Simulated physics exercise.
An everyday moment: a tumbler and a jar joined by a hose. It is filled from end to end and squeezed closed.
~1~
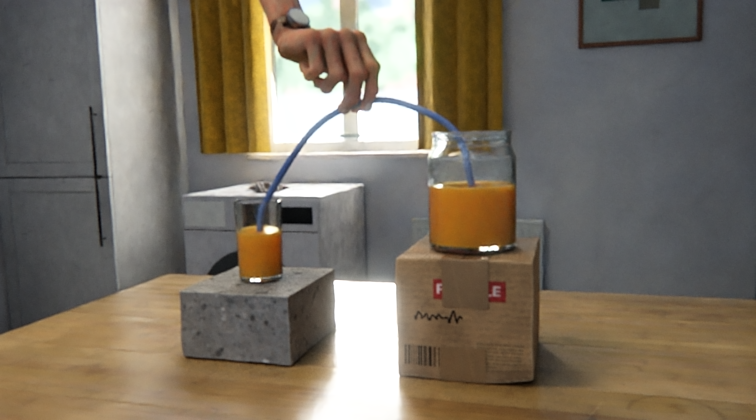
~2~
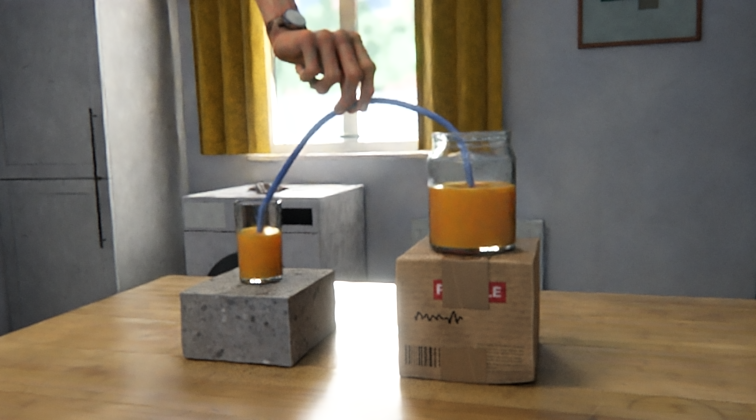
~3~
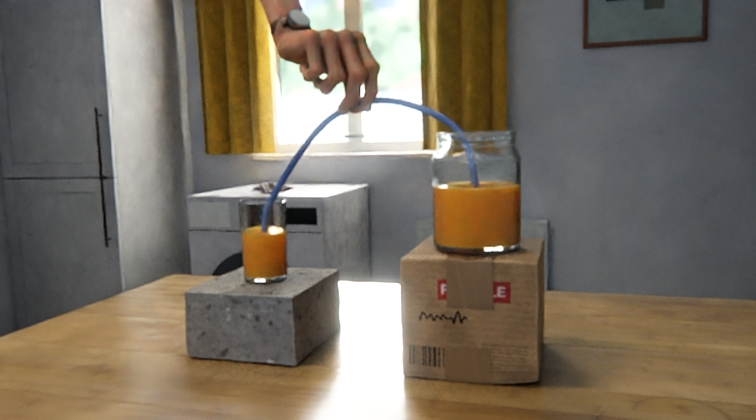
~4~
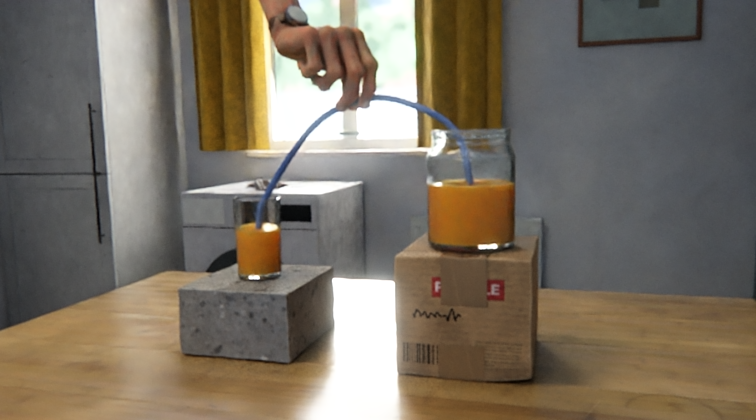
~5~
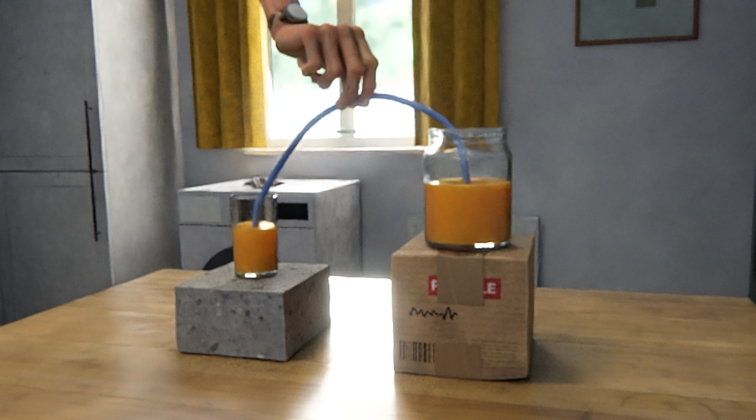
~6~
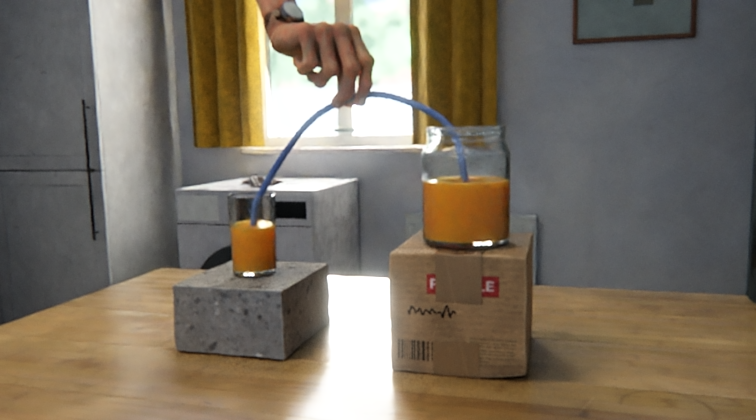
A hand pinching a blue hose between a tumbler and a jar of orange liquid, staying almost still above a wooden table.
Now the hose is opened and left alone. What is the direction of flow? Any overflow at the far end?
The orange juice goes into the left one; the receiving one runs over.
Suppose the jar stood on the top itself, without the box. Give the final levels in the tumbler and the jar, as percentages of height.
First 15 %, second 60 %.
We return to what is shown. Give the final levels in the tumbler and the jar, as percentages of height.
About 100 and 35 per cent.
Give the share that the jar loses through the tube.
Some 30 per cent.
Next, the tumbler is about three quarters full; the jar is about half full.
After that, the tumbler is full to the brim; the jar is about a third full; the lower one has run over.
Finally, the tumbler is full to the brim; the jar is about a third full; the lower one has run over; the two surfaces are level.
